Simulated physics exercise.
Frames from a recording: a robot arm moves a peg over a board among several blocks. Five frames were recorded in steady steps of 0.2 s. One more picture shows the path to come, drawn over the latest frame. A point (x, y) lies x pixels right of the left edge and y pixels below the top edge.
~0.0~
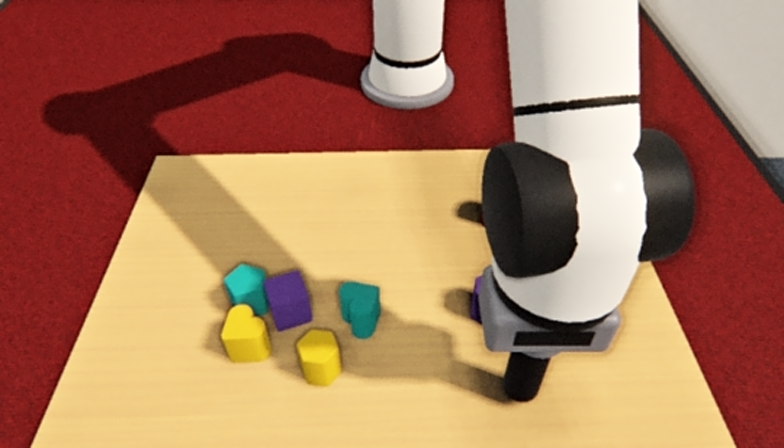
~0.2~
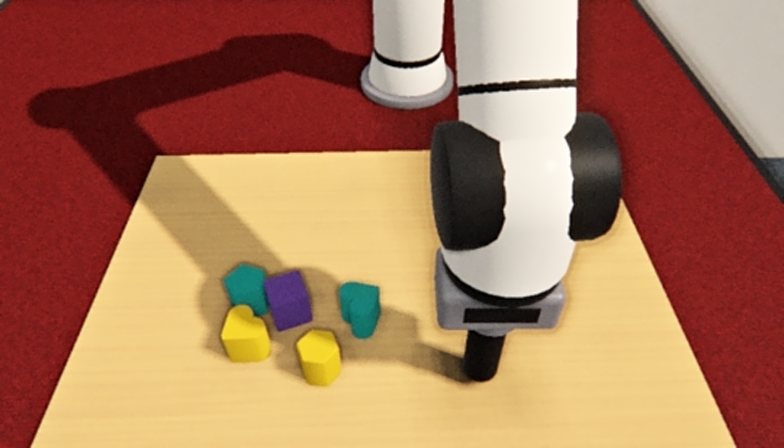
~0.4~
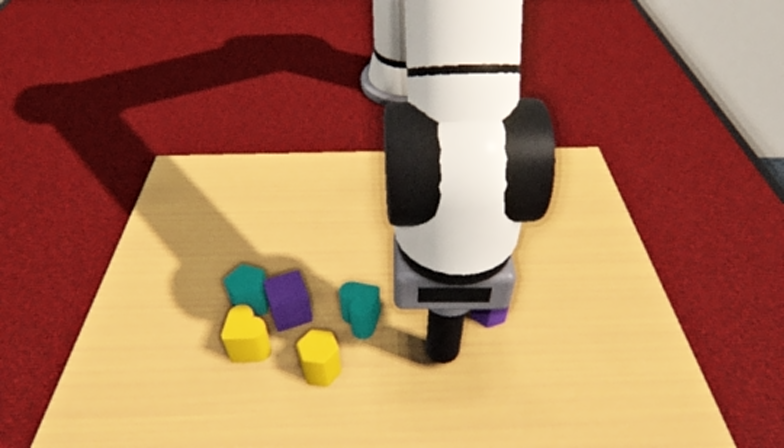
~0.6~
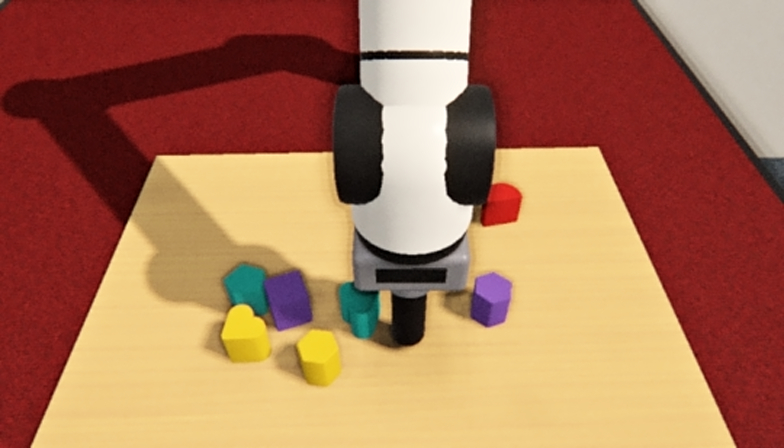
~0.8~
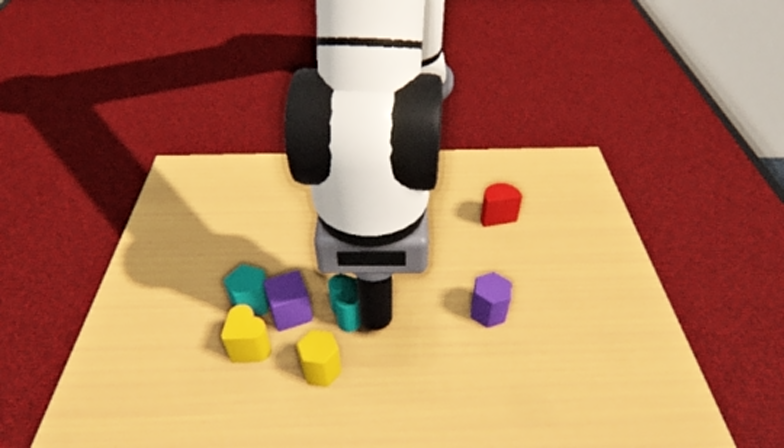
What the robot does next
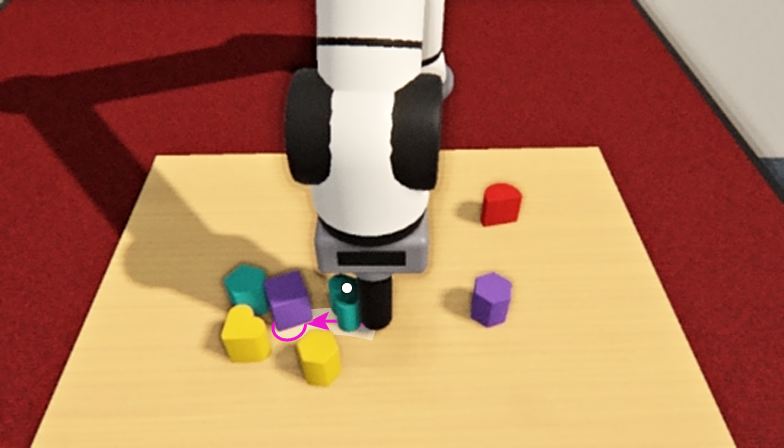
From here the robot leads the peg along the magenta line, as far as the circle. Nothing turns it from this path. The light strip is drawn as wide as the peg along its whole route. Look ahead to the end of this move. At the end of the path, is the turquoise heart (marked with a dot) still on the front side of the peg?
No
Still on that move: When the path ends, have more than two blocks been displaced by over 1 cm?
I expect so.
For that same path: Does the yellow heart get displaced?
No - that is not the case.
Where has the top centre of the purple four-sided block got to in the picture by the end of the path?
The purple four-sided block ends near (259, 282).
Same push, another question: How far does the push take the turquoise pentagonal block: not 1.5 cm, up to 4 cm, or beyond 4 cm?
Offset: 1.5 to 4 cm.
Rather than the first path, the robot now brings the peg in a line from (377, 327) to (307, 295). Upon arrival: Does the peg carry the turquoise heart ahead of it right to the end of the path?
That would be a yes.
The line goes from (377, 327) via (334, 321), ending at (289, 326); the dot is on the turquoise heart.
What follows on the original path. Halfway along, peg (332, 312); purple four-sided block (282, 288); turquoise heart (317, 270), turned 20° clockwise.
At the end, peg (287, 318); yellow heart unmoved; turquoise pentagonal block (224, 272), turned 25° anticlockwise; purple four-sided block (259, 282), turned 50° clockwise; turquoise heart (315, 267), turned 30° clockwise.
